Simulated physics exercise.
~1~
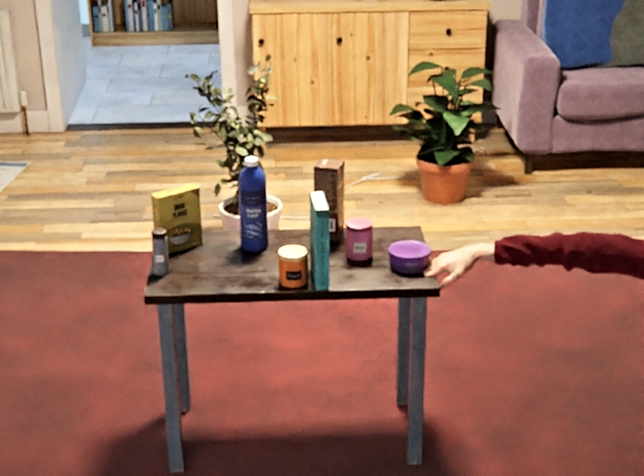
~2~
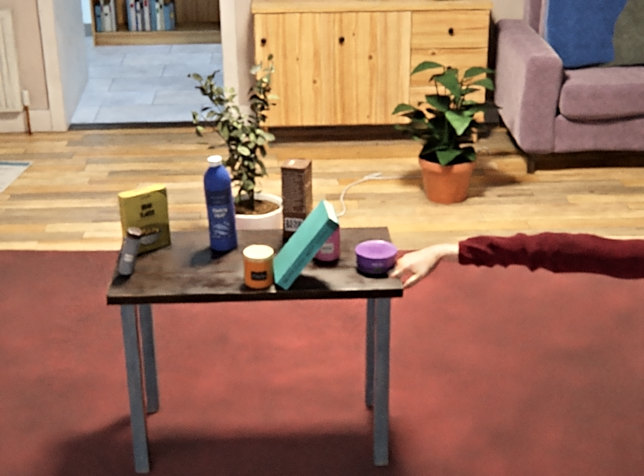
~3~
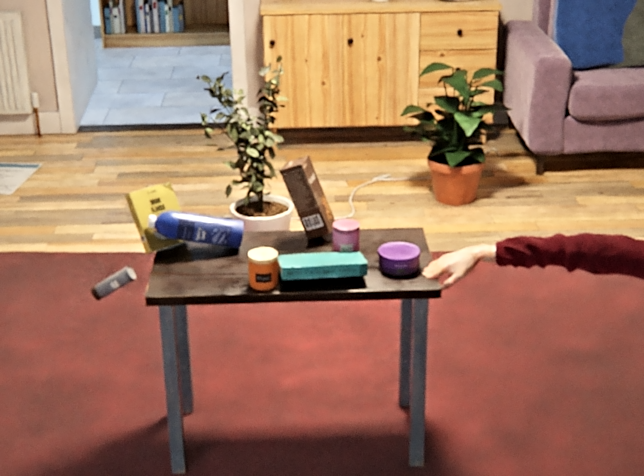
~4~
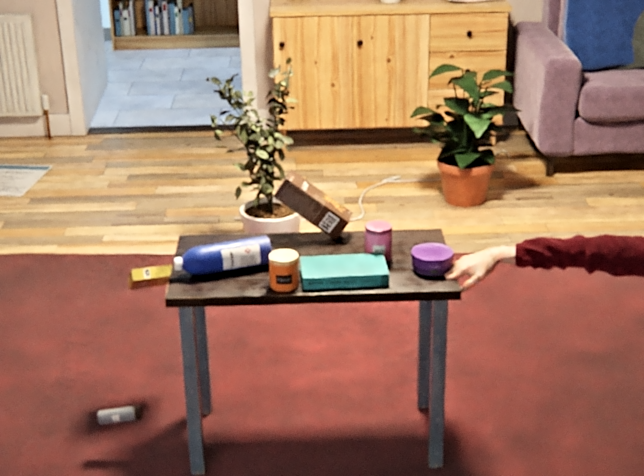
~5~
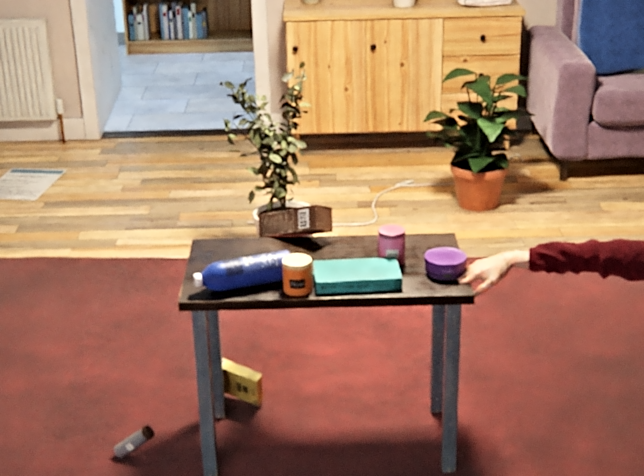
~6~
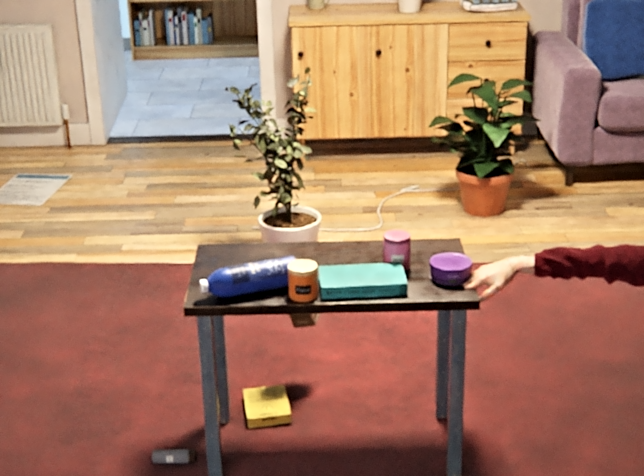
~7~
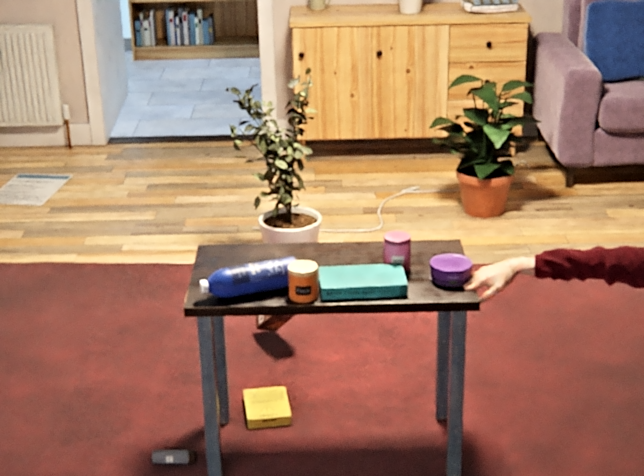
A small dark table was shoved left by a hand and jerked back right, toppling the blue bottle and turquoise book on top, while the grey shaker, yellow packet and then the brown carton fell off, leaving the tub and two jars upright.
